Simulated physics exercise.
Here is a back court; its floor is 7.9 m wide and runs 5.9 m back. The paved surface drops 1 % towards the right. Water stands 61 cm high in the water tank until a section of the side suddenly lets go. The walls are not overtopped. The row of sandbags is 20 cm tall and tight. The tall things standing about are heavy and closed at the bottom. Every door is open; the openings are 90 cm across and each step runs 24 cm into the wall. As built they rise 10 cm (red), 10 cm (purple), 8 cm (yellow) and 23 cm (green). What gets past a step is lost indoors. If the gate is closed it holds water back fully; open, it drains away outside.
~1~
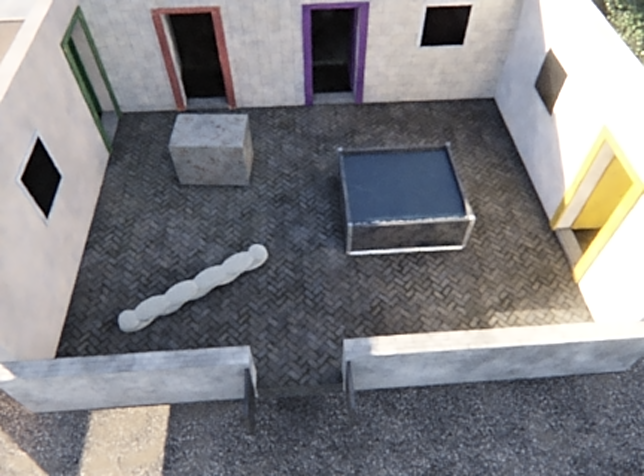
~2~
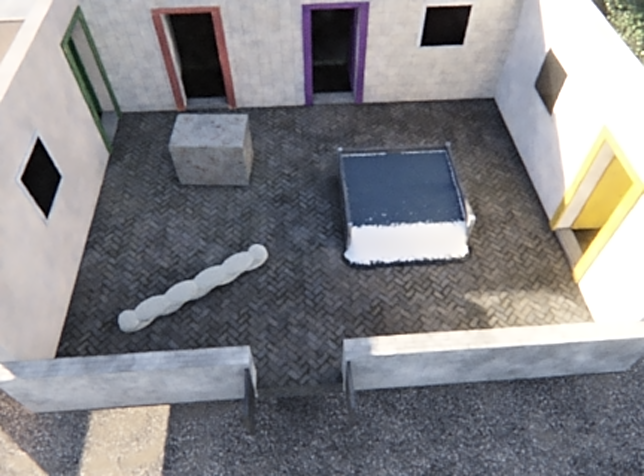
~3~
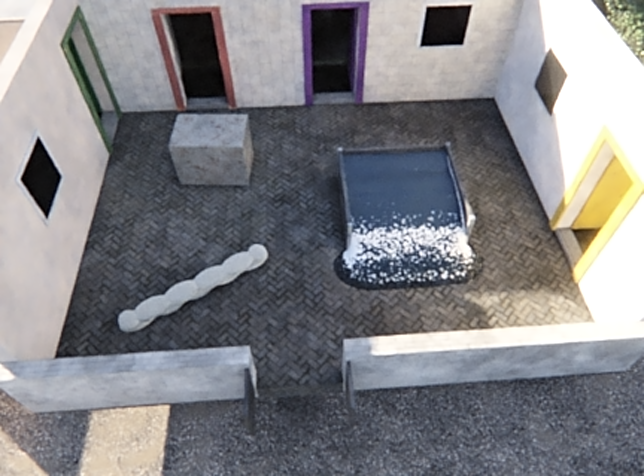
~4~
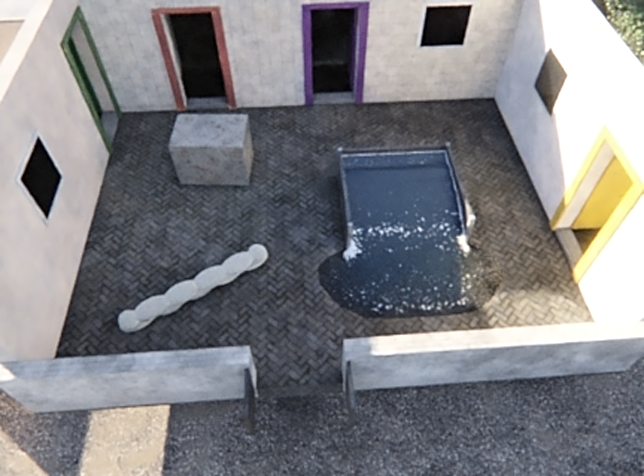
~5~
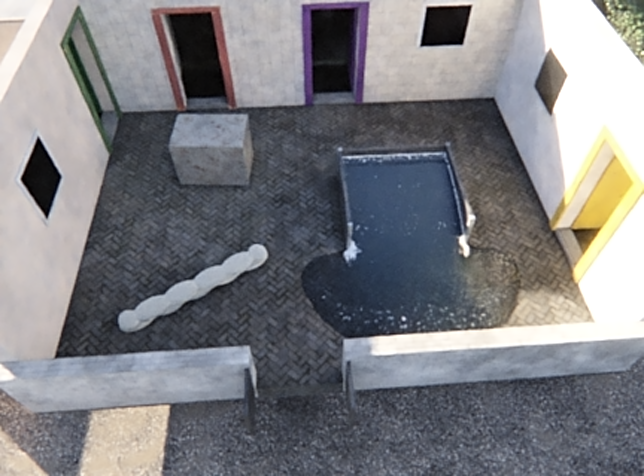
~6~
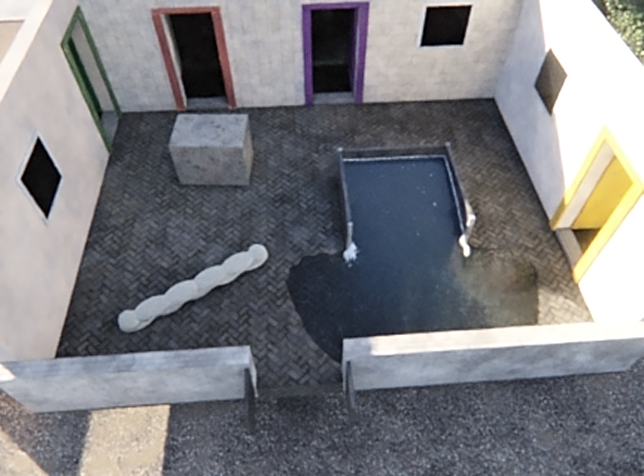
We see a walled courtyard with open coloured doorways, a stone block and a twisted pale object; water bursts from the near side of a full tank, foaming at first, then spreads across the dark paving in a widening pool.
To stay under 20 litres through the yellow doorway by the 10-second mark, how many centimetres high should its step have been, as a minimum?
Close to 8.5 cm is just enough.
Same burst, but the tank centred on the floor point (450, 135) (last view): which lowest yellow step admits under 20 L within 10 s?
Some 11.0 cm.
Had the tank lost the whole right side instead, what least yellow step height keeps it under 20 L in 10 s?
Then roughly 24 cm.
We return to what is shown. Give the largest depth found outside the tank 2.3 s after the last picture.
Up to some 30 cm.
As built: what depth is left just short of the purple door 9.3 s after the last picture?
About 3.5 cm.
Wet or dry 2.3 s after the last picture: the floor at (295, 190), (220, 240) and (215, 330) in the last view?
In that order: Still dry, not reached, wet.
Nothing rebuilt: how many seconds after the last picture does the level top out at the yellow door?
Near 2.8 s.
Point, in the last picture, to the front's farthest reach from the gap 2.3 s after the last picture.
At about (61, 384).
Then, 0.7 s after the last picture water covers 20 % of the floor, deepest (40 cm) near (423, 349); it has not reached the yellow door.
Then, 2.3 s after the last picture water covers 35 % of the floor, deepest (30 cm) near (599, 349); 12 cm at the yellow door, 1 litre in over its 8 cm step.
Then, 9.3 s after the last picture water covers 85 % of the floor, deepest (8 cm) near (515, 159); 5 cm at the yellow door, 24 litres in over its 8 cm step.
At the yellow door as built, the water peaked near 13 cm, 2.7 s after the last picture.
With a step of 7 cm, 35 litres would have come in within the 10 s; with 9.5 cm, 13 litres. So under 20 litres takes about 8.5 cm.
